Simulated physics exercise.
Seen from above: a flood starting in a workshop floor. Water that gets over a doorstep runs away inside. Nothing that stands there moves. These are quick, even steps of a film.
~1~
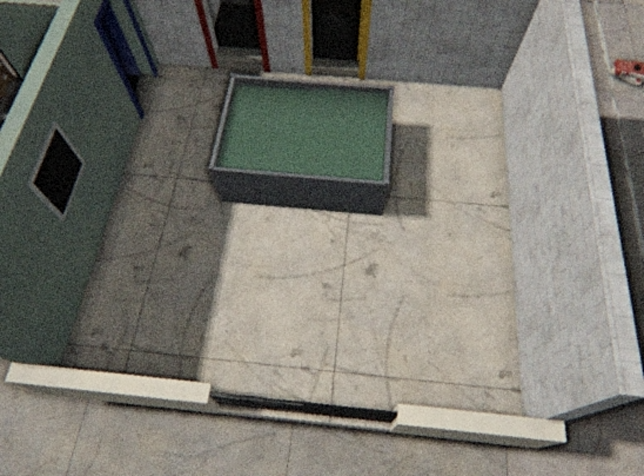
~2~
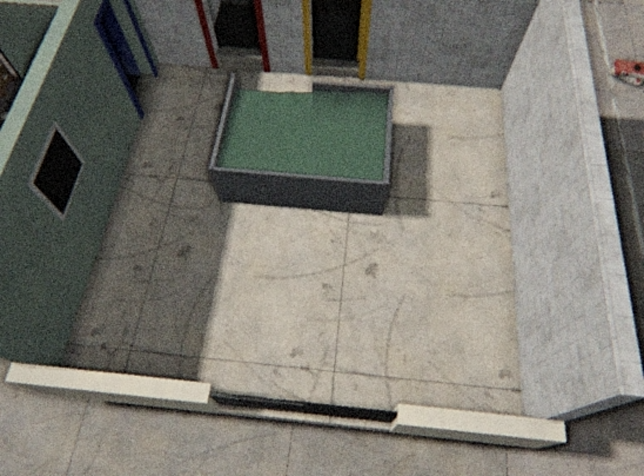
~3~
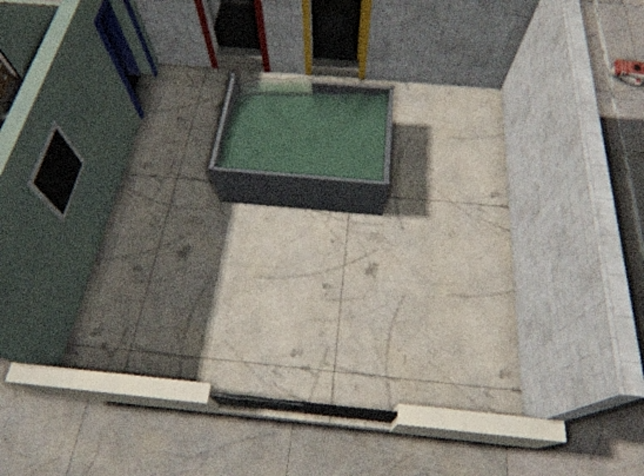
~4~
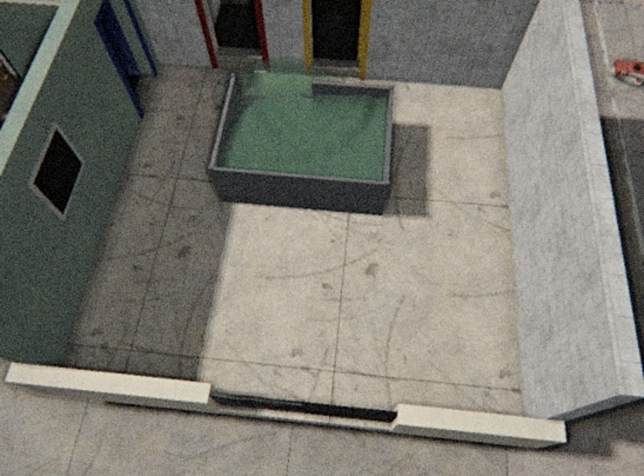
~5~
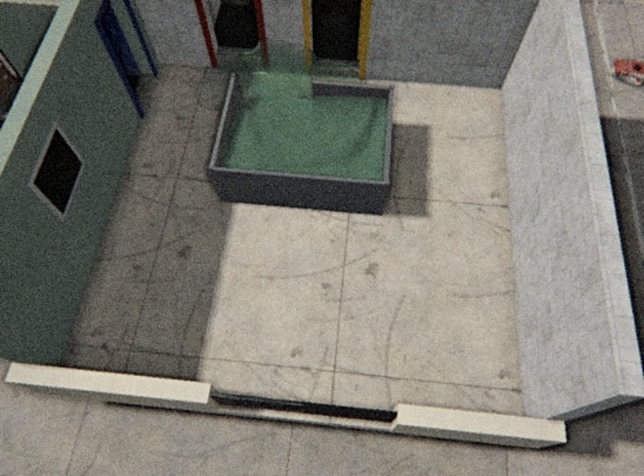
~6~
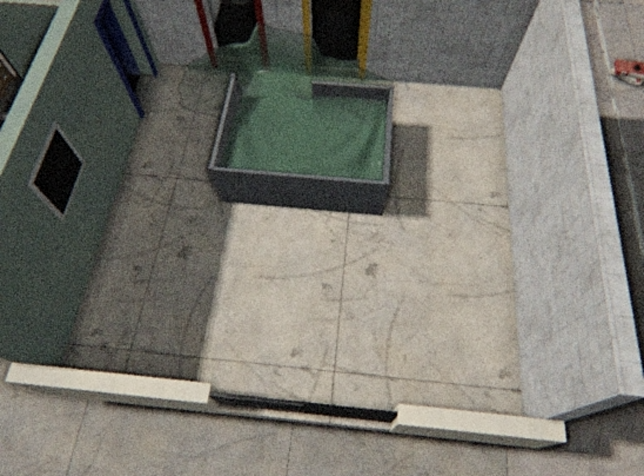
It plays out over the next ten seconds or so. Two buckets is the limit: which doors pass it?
One by one: The yellow door takes more than that; the red door takes more than that; the blue door takes more than that.
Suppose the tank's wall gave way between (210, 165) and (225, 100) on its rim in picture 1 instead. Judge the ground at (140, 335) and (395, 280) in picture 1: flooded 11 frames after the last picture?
In that order: Covered, no water.
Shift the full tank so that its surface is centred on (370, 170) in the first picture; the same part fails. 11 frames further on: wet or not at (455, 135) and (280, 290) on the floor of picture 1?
In turn: Covered, no water.
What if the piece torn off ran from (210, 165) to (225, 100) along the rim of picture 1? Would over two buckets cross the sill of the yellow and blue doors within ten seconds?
The yellow one is under, the blue one takes more.
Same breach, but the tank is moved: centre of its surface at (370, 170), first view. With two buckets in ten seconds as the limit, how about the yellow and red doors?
My reading: Yellow door is over, red door holds.
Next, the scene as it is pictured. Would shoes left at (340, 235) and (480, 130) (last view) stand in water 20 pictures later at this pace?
In turn: Dry, awash.
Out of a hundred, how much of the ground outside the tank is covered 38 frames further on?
Roughly 95 per cent.
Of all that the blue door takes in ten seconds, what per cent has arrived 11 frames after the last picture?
Close to 30 %.
A moment on, water covers 20 % of the floor; the yellow door over two buckets in, the red door over two buckets in, the blue door over two buckets in.
Next, water covers 30 % of the floor; the yellow door far over two buckets in, the red door far over two buckets in, the blue door far over two buckets in.
Then, water covers 60 % of the floor; the yellow door far over two buckets in, the red door far over two buckets in, the blue door far over two buckets in.
Later, water covers 95 % of the floor; the yellow door far over two buckets in, the red door far over two buckets in, the blue door far over two buckets in.
In the end, water covers 100 % of the floor; the yellow door far over two buckets in, the red door far over two buckets in, the blue door far over two buckets in.
